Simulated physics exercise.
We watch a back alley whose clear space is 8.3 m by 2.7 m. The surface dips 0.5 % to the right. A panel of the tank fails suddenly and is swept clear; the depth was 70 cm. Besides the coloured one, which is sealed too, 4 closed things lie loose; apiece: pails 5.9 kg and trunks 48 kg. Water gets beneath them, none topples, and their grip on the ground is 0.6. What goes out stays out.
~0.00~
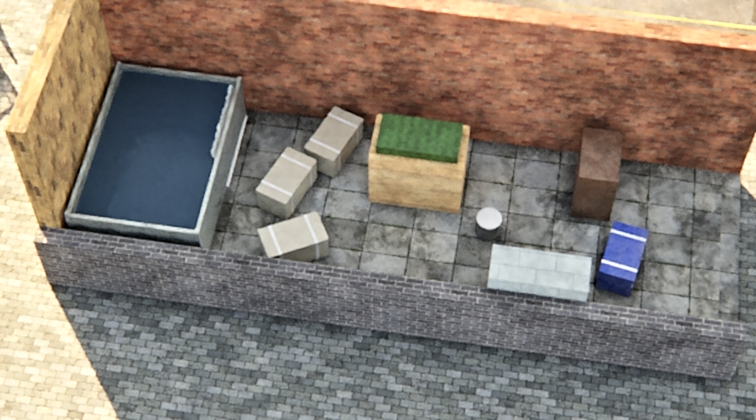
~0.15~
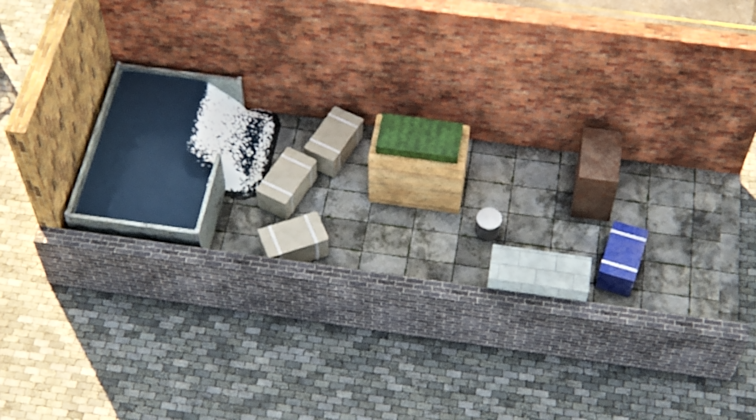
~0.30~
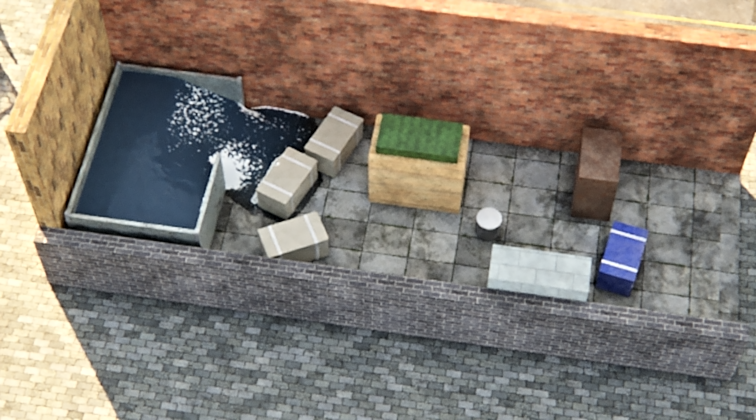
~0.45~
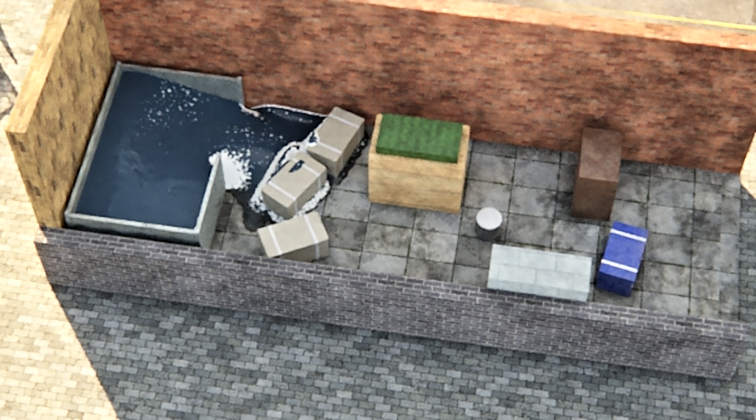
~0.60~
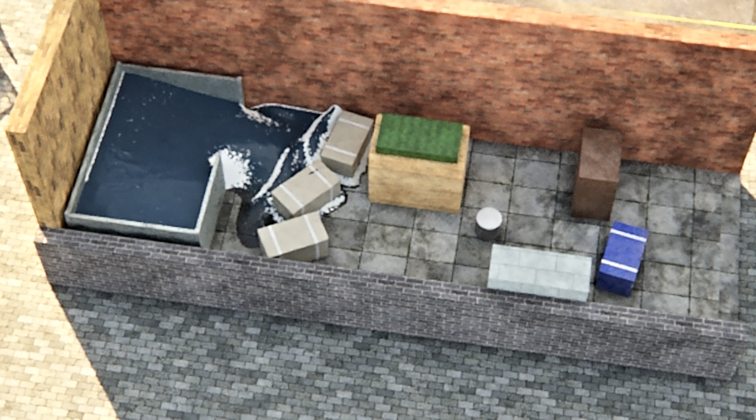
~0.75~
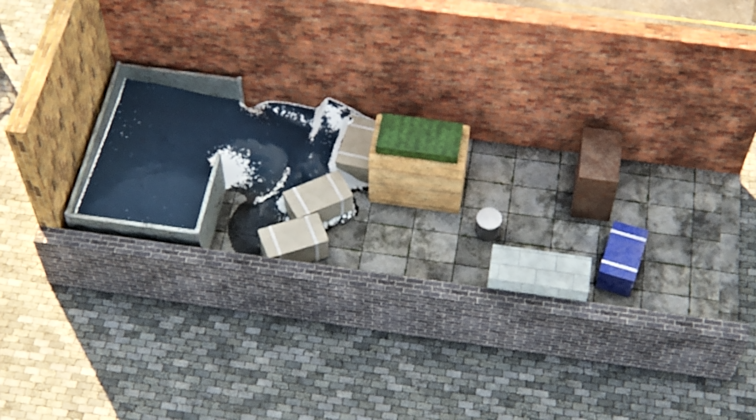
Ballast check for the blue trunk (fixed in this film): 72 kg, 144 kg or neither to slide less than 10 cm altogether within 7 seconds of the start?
Verdict: The smaller load will do.
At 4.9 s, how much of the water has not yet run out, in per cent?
About 92 per cent.
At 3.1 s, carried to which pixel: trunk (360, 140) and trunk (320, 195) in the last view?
Near (429, 127) and (413, 256).
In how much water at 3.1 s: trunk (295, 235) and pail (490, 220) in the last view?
Roughly 18 and 5 cm.
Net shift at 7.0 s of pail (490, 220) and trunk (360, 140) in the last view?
In that order: 30 cm, 300 cm.
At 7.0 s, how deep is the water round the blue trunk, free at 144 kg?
About 7 cm.
After 1.4 s the blue trunk would be 0 cm from its start with 72 kg and 0 cm from its start with 144 kg; 0 cm of water round it then.
After 3.1 s the blue trunk would be 0 cm from its start with 72 kg and 0 cm from its start with 144 kg; 4 cm of water round it then.
After 4.9 s the blue trunk would be 0 cm from its start with 72 kg and 0 cm from its start with 144 kg; 6 cm of water round it then.
After 7.0 s the blue trunk would be 0 cm from its start with 72 kg and 0 cm from its start with 144 kg; 7 cm of water round it then.
